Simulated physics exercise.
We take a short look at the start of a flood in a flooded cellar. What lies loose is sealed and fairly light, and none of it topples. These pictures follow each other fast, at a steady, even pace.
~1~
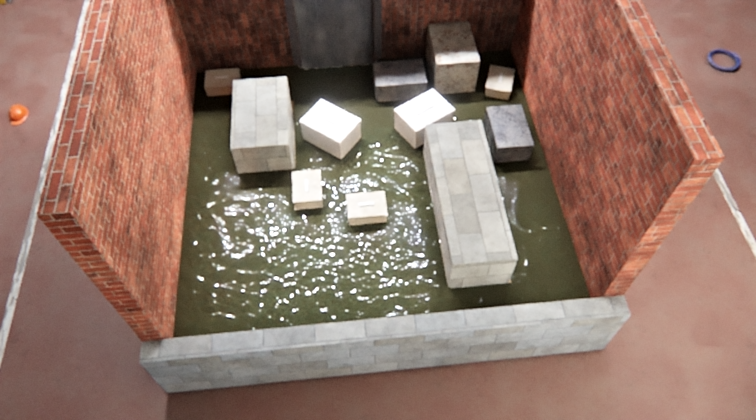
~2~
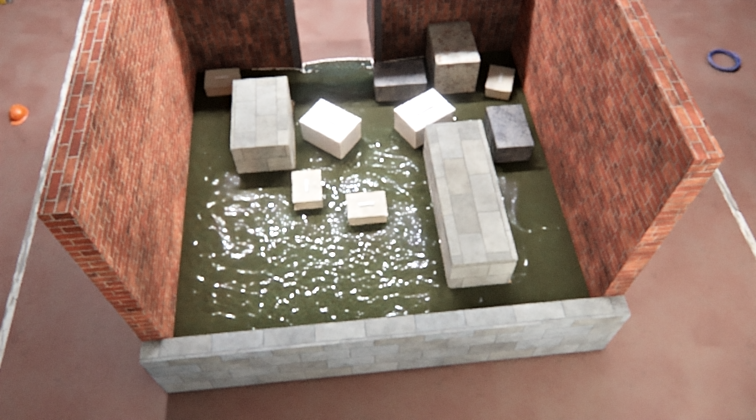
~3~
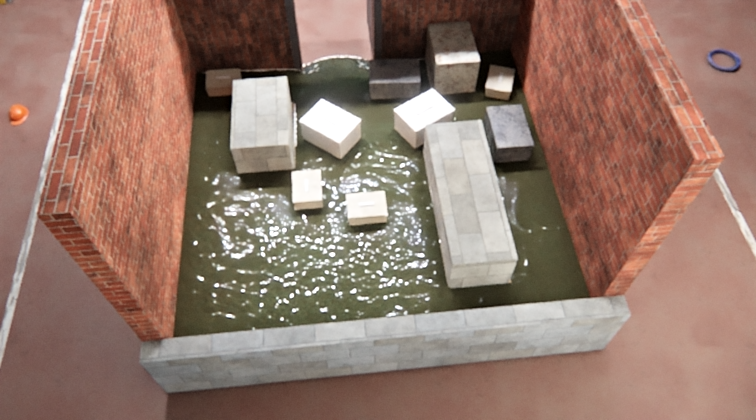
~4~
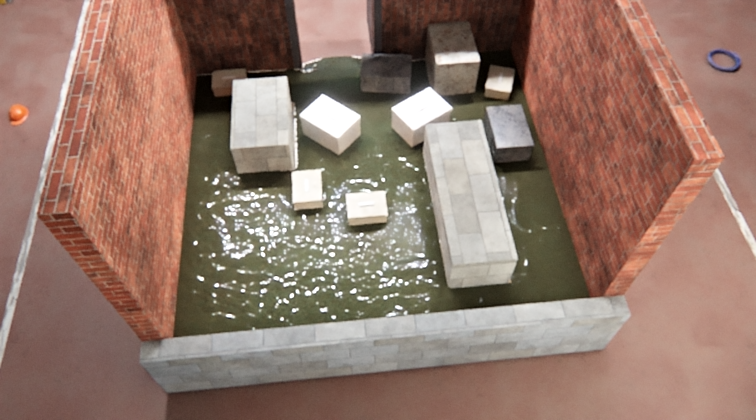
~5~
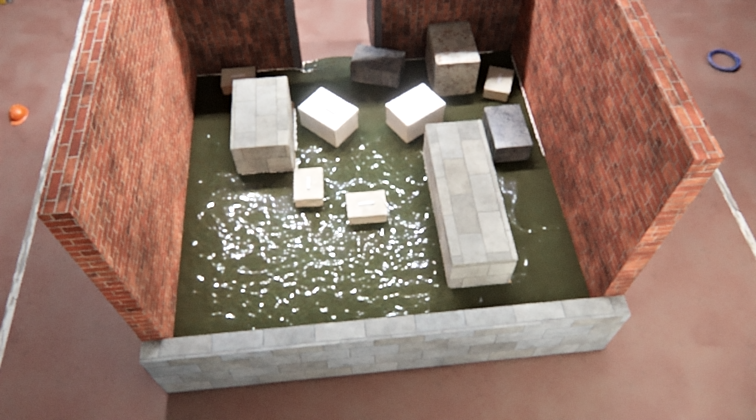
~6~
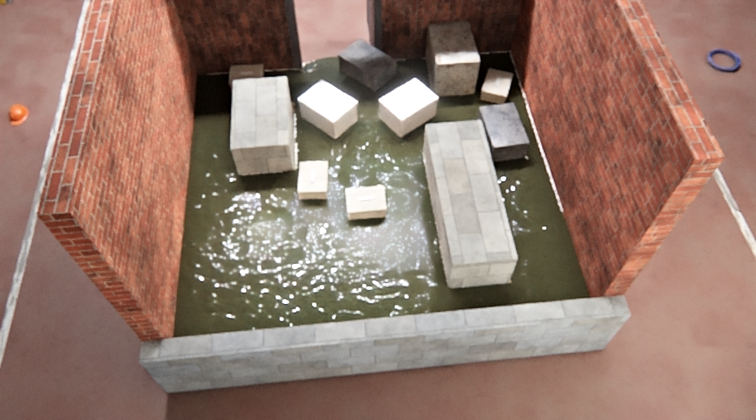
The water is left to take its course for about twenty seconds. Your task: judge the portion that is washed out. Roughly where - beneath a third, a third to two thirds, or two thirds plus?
Roughly two thirds plus.
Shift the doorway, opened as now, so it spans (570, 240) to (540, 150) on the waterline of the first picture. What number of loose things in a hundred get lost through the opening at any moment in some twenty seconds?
Close to 60 percent.
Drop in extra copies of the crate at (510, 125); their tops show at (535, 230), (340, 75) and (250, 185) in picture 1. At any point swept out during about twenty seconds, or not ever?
First one does not escape, second one makes it out, third one does not escape.
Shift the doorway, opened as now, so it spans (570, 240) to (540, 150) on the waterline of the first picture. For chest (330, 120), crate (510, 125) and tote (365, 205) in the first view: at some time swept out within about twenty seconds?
Okay, so: Makes it outside for the first, makes it outside for the second, never exits for the third.
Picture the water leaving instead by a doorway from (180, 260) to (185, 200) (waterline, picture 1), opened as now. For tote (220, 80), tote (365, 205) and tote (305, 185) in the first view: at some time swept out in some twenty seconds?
Object one: Leaves; object two: Leaves; object three: Leaves.
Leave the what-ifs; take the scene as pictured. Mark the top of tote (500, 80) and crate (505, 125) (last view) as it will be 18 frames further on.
(430, 100) and (382, 74), approximately.
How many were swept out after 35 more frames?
Total: 8.
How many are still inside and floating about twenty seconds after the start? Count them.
The answer is 0.
A moment on, 1 of 8 are out; 7 afloat.
Next, 5 of 8 are out; 3 afloat.
Later, 8 of 8 are out; 0 afloat.
In the end, 8 of 8 are out; 0 afloat.
